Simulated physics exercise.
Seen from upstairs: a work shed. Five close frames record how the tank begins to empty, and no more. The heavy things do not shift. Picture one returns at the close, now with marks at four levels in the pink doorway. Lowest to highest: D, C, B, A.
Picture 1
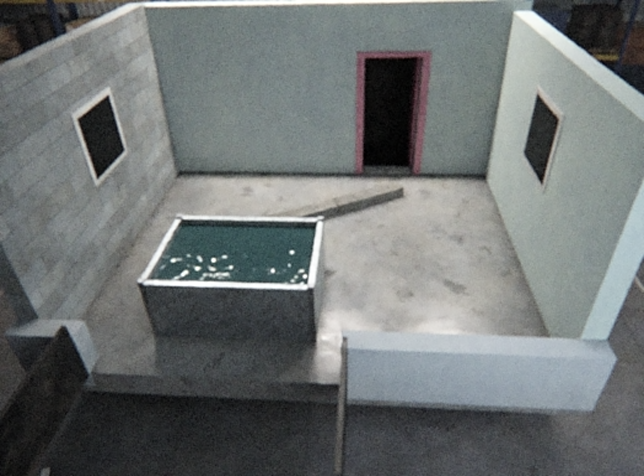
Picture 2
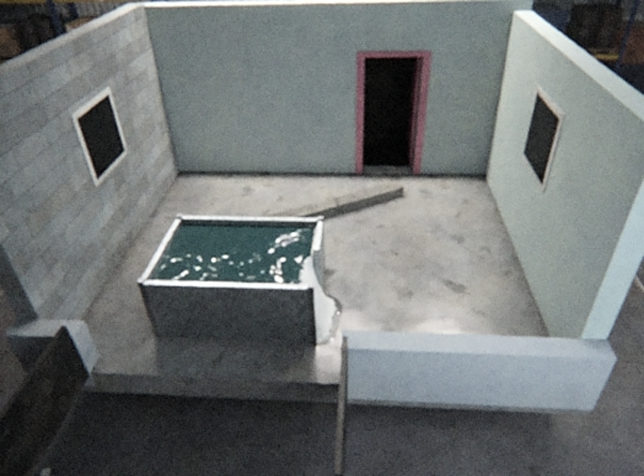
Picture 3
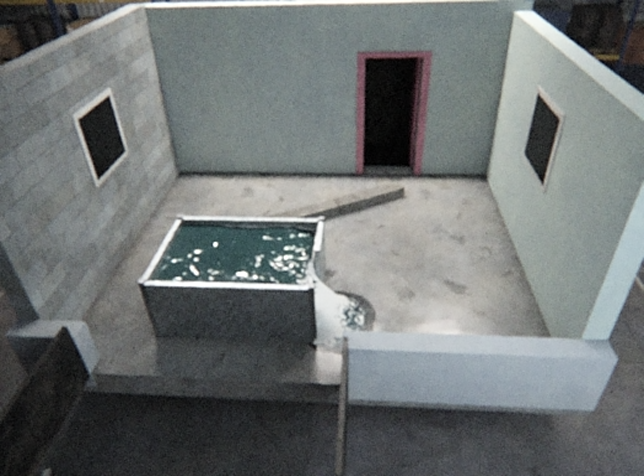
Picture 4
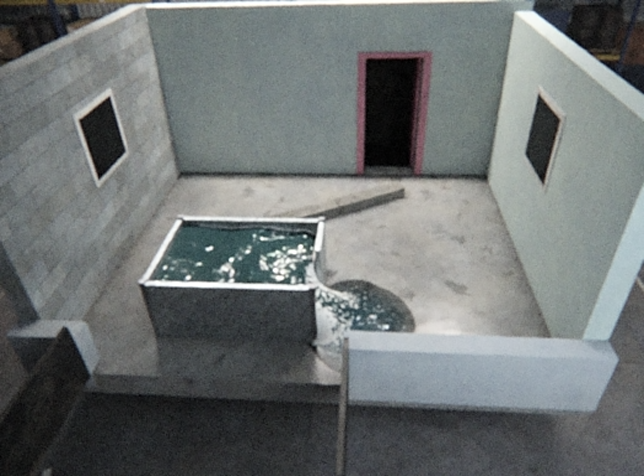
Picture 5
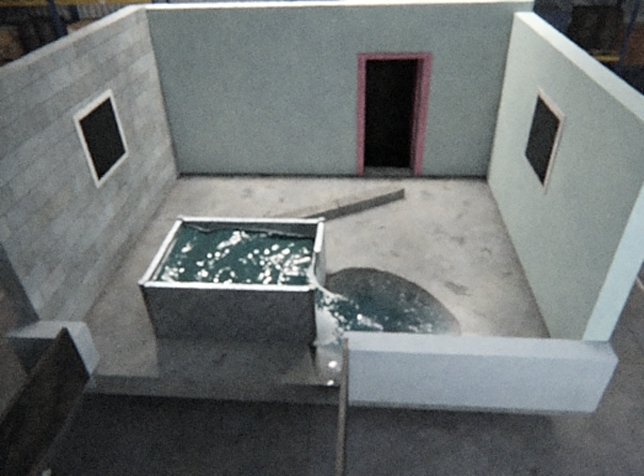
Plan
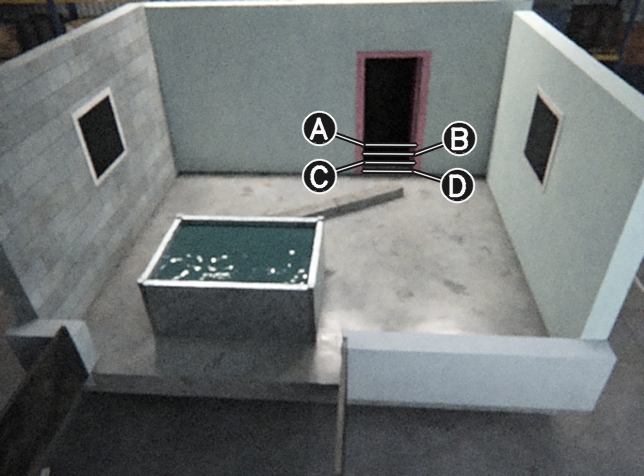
In this clip, seen from above, a rectangular tank of dark green water sits in an open-topped shed as water begins pouring from its right side, then spreads across the floor in a widening dark pool.
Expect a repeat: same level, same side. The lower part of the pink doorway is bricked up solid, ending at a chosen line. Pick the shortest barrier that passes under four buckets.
C.
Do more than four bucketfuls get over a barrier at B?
No.
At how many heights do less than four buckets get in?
Three of the four.
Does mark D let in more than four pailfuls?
Yes, that goes wrong.
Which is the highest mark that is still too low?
D.
In white, A at (389, 144); B at (389, 153); C at (388, 162); D at (388, 171); from the bottom up D, C, B, A.
Choosing A, nothing gets over.
Choosing B, nothing gets over.
Choosing C, nothing gets over.
Choosing D, about 10 bucketfuls get in.
